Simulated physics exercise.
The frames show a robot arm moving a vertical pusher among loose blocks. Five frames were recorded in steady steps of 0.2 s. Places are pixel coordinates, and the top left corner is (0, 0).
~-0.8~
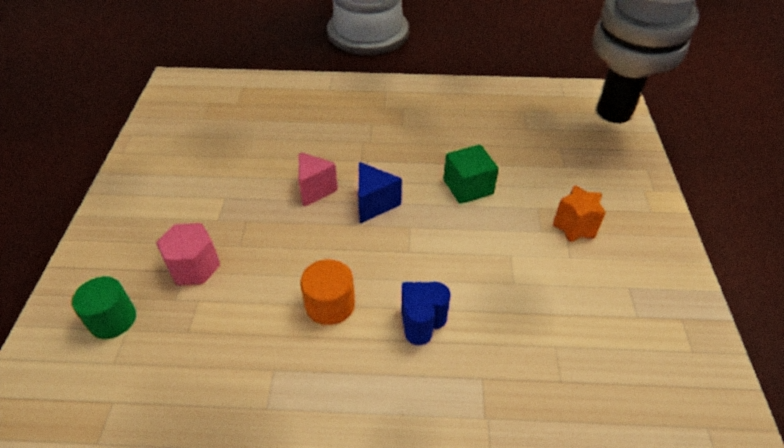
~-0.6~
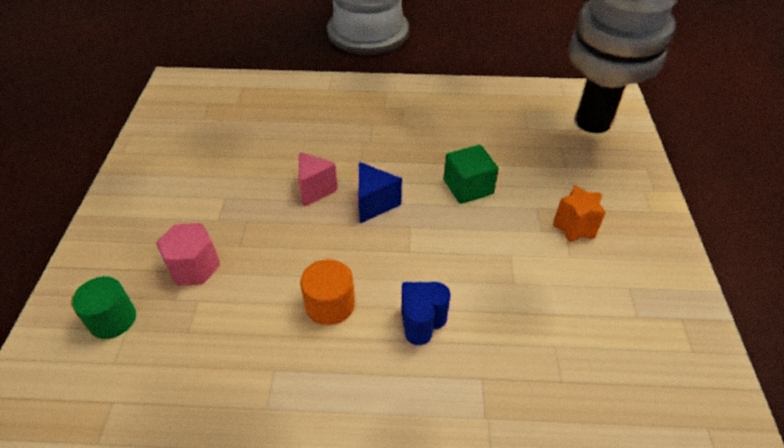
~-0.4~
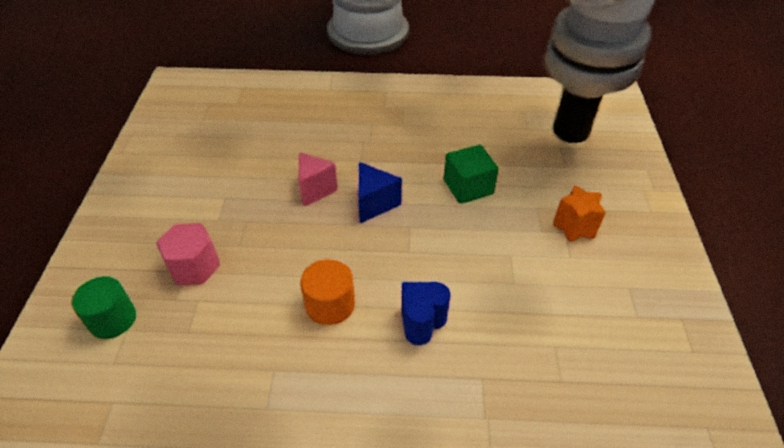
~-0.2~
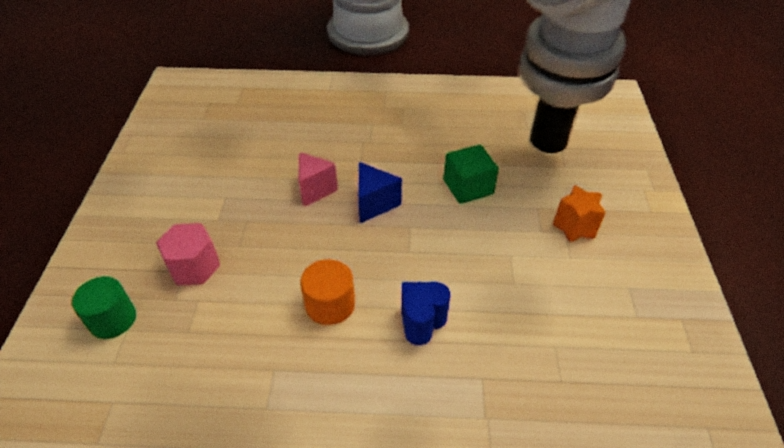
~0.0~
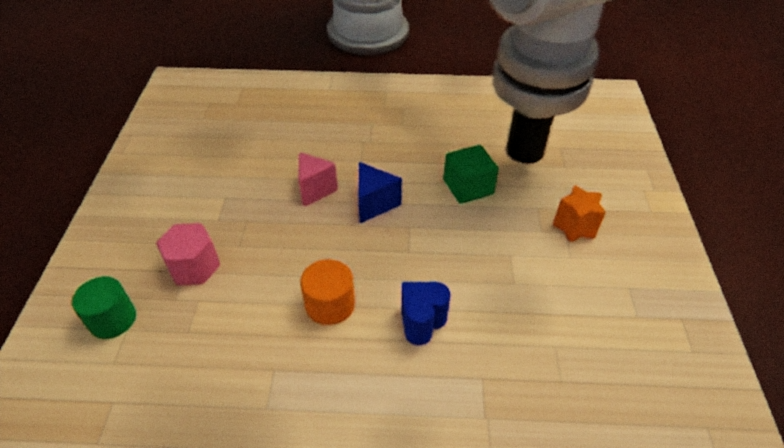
A robot arm moves its black pusher left and nearer across a wooden table, between a green cube and an orange star.
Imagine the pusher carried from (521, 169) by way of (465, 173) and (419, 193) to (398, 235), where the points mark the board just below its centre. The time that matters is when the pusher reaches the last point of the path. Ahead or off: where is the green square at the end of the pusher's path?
I'd say it is still being pushed.
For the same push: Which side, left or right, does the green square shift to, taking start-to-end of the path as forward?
Heads left.
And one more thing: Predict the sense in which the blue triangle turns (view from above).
It turns clockwise.
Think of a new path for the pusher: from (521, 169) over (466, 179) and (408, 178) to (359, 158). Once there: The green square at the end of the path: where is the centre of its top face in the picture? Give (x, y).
Around (414, 182).
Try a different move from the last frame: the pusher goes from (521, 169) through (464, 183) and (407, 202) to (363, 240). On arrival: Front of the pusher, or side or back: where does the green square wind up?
Still leading.
What follows on the original path. One third of the way, pusher (467, 155); green square (447, 169), turned 40° anticlockwise.
Two thirds of the way, pusher (419, 176); blue triangle (368, 180), turned 15° clockwise; green square (415, 197), turned 55° anticlockwise.
At the end, pusher (398, 218); blue triangle (364, 188), turned 65° clockwise; green square (400, 244), turned 75° anticlockwise; orange star-shaped block still.
